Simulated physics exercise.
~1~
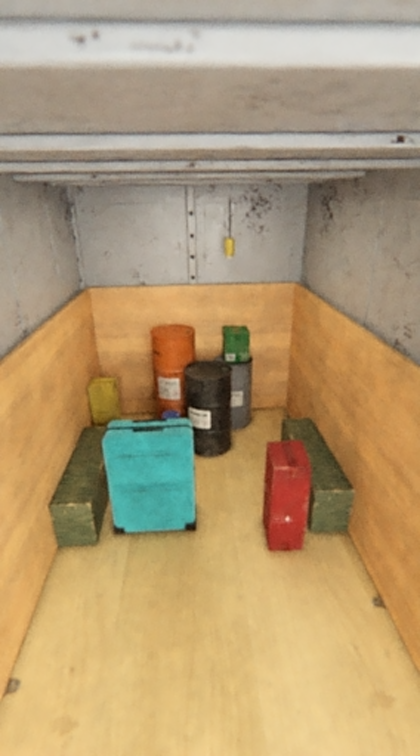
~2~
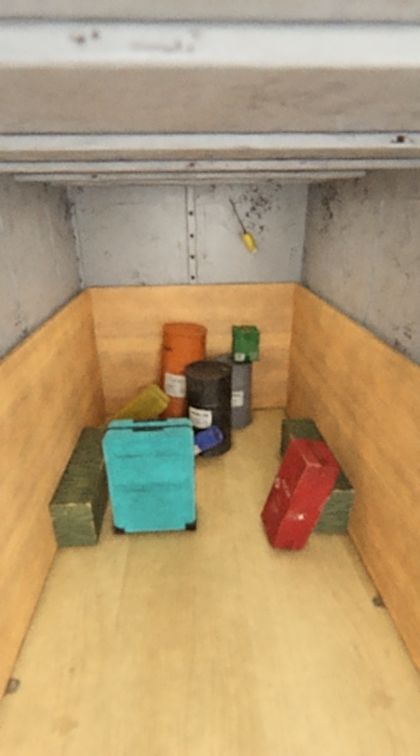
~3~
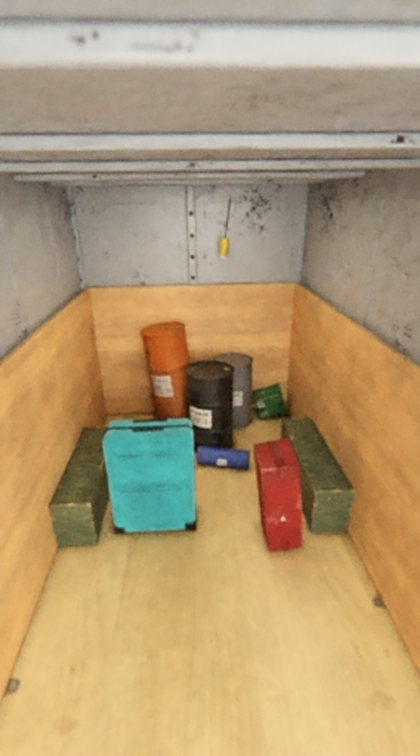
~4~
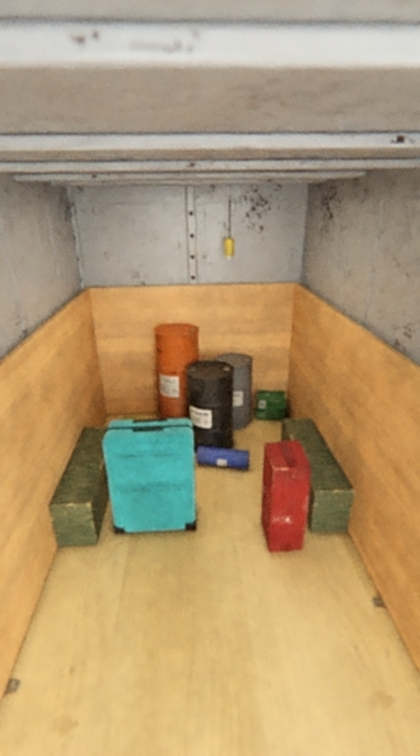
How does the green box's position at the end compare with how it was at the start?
At the start the green box stands upright on top of the grey drum. By the end it is lying on its side on the floor, to the right of the drum.
Van load bay where yellow box and blue canister topple, green box drops off grey drum, and red box rocks, settling upright.
